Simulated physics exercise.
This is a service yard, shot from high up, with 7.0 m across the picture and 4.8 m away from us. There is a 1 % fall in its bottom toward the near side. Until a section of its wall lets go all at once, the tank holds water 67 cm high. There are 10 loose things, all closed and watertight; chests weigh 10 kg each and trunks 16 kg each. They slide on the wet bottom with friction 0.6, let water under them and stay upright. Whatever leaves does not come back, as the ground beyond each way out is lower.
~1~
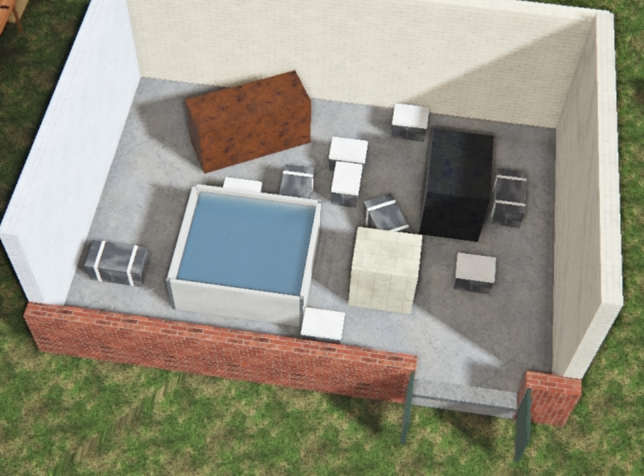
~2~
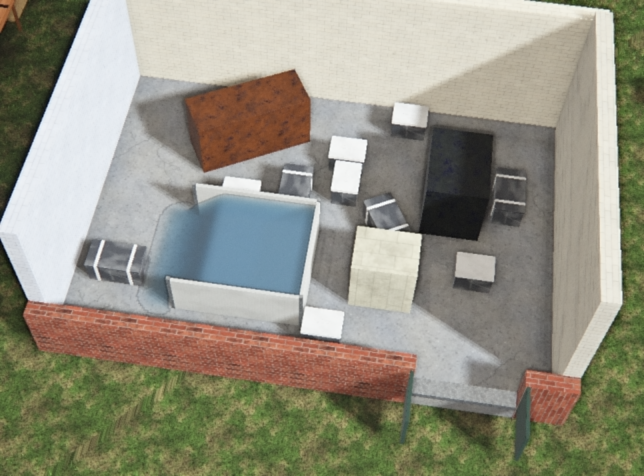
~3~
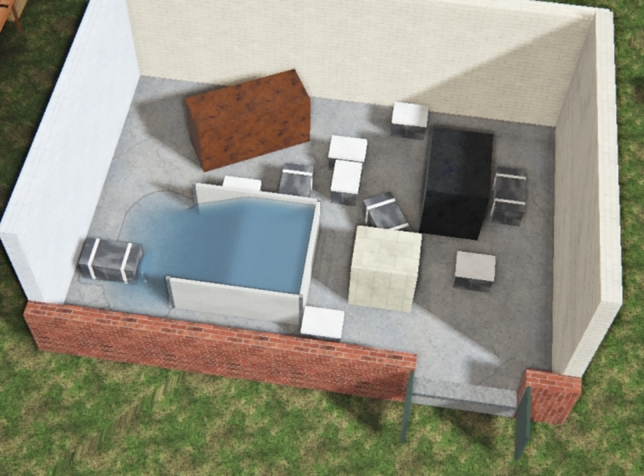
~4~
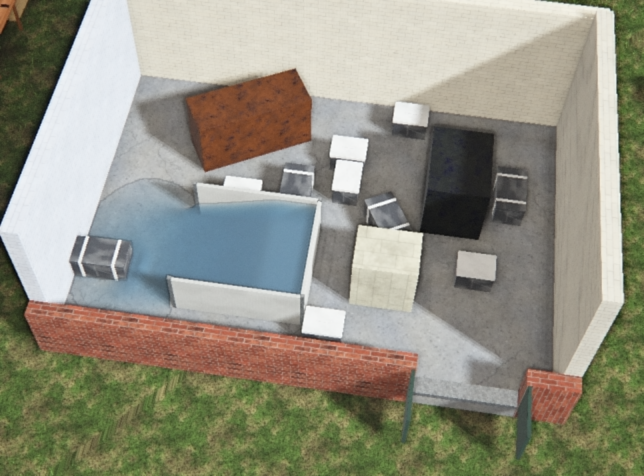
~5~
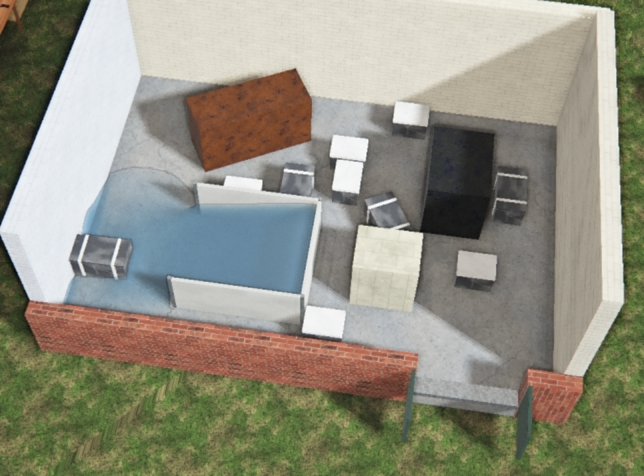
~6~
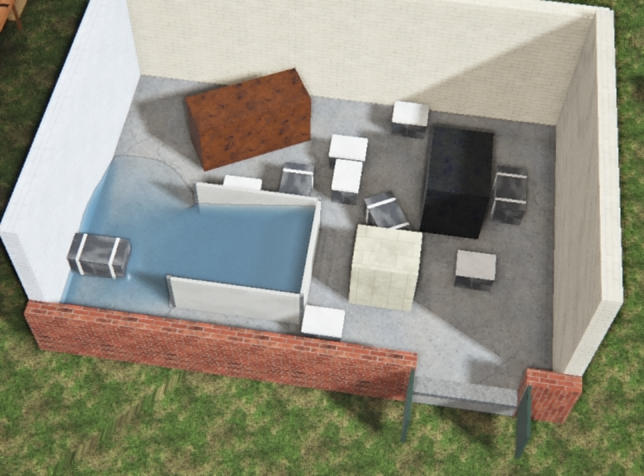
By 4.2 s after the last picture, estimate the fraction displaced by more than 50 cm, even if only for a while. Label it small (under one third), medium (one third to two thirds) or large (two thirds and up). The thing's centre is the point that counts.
Small.
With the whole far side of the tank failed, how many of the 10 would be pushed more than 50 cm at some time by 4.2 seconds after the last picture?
Then it comes to 8 of them.
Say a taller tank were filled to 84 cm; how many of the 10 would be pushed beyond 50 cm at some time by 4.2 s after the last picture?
That would make 3 of them.
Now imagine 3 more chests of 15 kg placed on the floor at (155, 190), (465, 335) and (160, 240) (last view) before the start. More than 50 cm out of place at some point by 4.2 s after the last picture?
Outcome: Breaks the threshold first, breaks the threshold next, breaks the threshold last.
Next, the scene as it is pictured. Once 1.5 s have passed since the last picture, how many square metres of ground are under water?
About 11.0 m2.
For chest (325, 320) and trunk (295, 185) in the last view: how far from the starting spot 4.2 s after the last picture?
Object 1: 300 cm. Object 2: 0 cm.
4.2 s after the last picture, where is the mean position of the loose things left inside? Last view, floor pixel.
Close to pixel (377, 221).
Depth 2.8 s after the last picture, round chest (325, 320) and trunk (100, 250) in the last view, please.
Depths: Near 4 cm, then near 18 cm.
Then, 0.4 s after the last picture 0 of 10 are over 50 cm from their spots; 1 afloat.
Then, 1.5 s after the last picture 1 of 10 are over 50 cm from their spots; 1 afloat.
Then, 2.8 s after the last picture 2 of 10 are over 50 cm from their spots; 1 afloat.
Then, 4.2 s after the last picture 3 of 10 are over 50 cm from their spots, and 3 have been at some point; 3 afloat.
